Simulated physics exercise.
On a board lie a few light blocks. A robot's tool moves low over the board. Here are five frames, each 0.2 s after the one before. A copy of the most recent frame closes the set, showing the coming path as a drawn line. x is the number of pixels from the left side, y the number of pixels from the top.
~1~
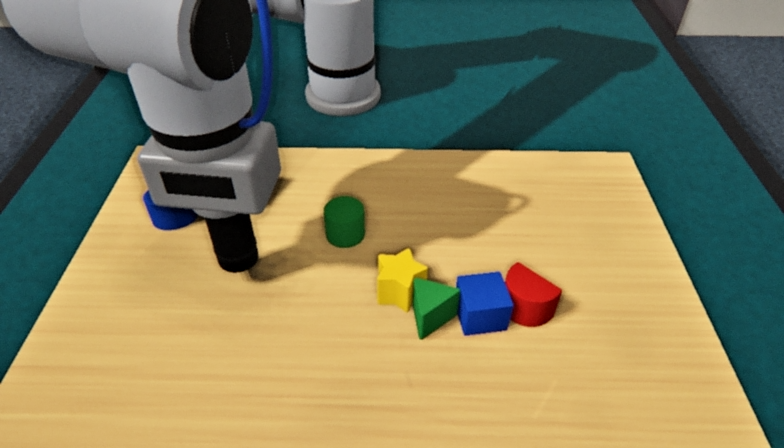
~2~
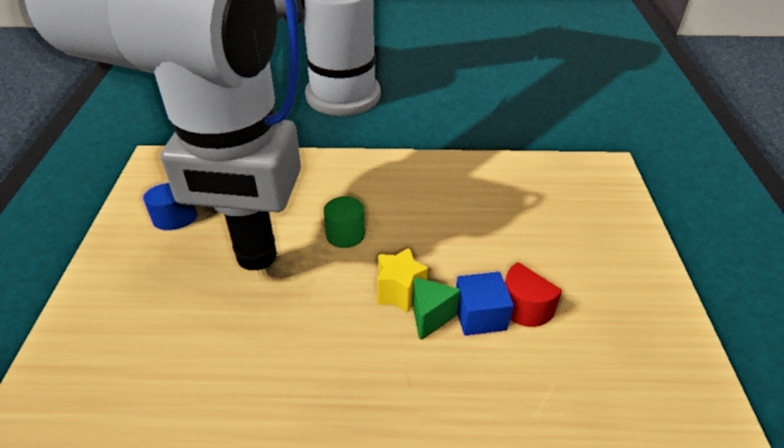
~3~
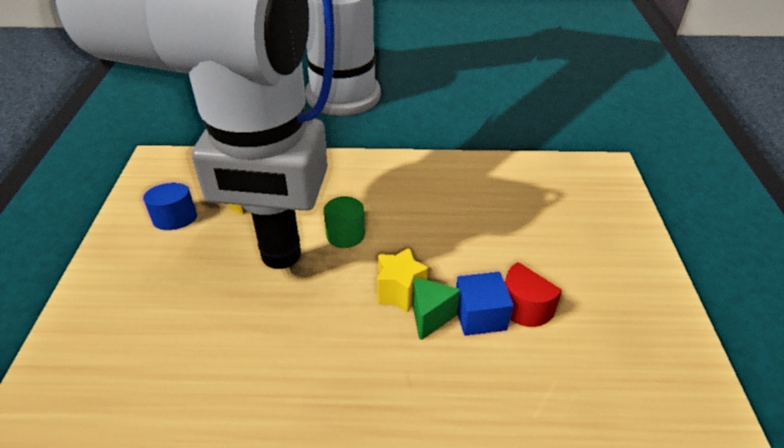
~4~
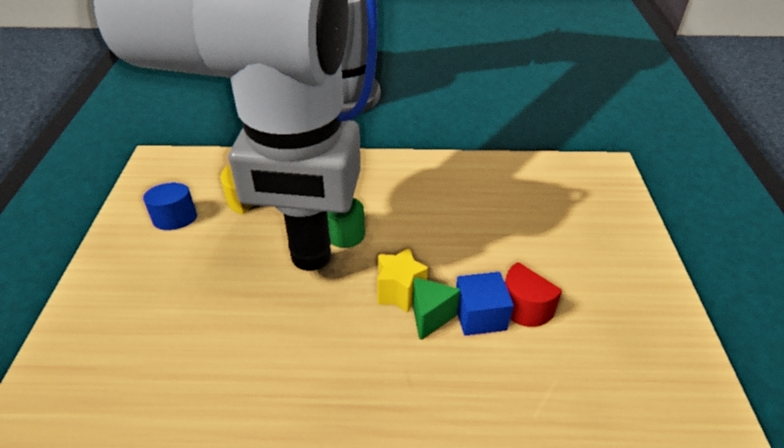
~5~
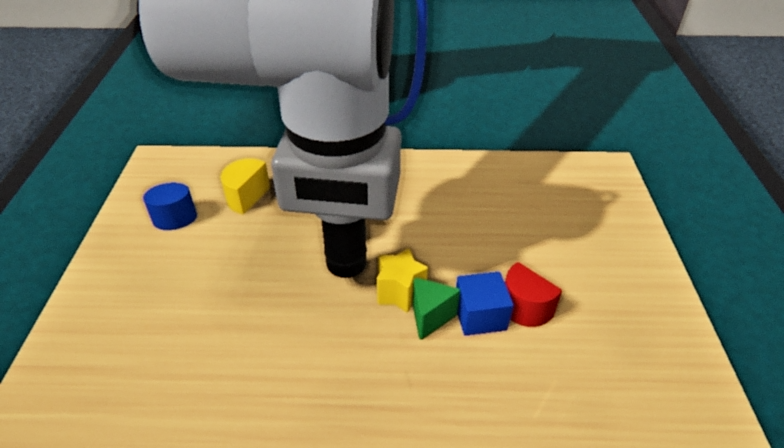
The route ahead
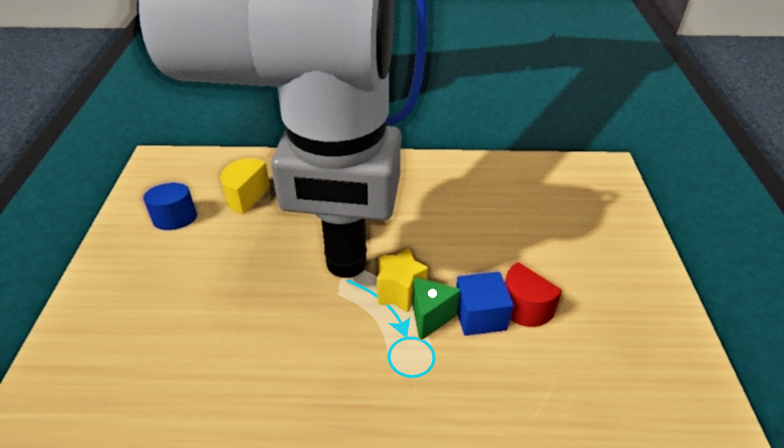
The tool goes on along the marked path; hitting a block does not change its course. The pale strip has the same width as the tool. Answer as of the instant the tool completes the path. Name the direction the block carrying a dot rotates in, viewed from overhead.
Verdict: Clockwise.
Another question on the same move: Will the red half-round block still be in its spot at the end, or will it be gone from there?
Its place stays the same.
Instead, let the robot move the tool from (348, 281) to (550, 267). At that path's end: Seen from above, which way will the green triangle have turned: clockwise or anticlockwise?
It is turned clockwise.
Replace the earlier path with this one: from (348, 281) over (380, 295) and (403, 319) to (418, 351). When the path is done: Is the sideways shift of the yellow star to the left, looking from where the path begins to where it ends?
Yes, that is what happens.
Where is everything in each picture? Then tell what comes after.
The first frame shows tool tip at (239, 259); block tops, green cylinder at (344, 209); yellow star at (400, 267); green triangle at (432, 293); blue four-sided block at (485, 290); red half-round block at (531, 283).
The second frame shows tool at (257, 257); blocks unchanged.
The third frame shows tool at (281, 256); blocks unchanged.
The fourth frame shows tool at (312, 257); blocks unchanged.
The fifth frame shows tool at (347, 264); green cylinder hidden; yellow star at (400, 267); green triangle at (432, 293); blue four-sided block at (485, 290); red half-round block at (531, 283).
Path on the board, from (348, 281) via (379, 297) and (401, 323), ending at (411, 357); the dot is on the green triangle.
On the path given first. One third of the way, tool at (378, 281); yellow star at (418, 269); green triangle at (443, 298), turned 35° clockwise; blue four-sided block at (488, 291).
Two thirds of the way, tool at (402, 308); yellow star at (430, 272), turned 40° anticlockwise; green triangle at (453, 302), turned 55° clockwise; blue four-sided block at (488, 291).
At the end, tool at (412, 341); green cylinder in place; yellow star at (430, 272), turned 40° anticlockwise; green triangle at (457, 317), turned 20° clockwise; blue four-sided block at (490, 292), turned 15° anticlockwise; red half-round block in place.
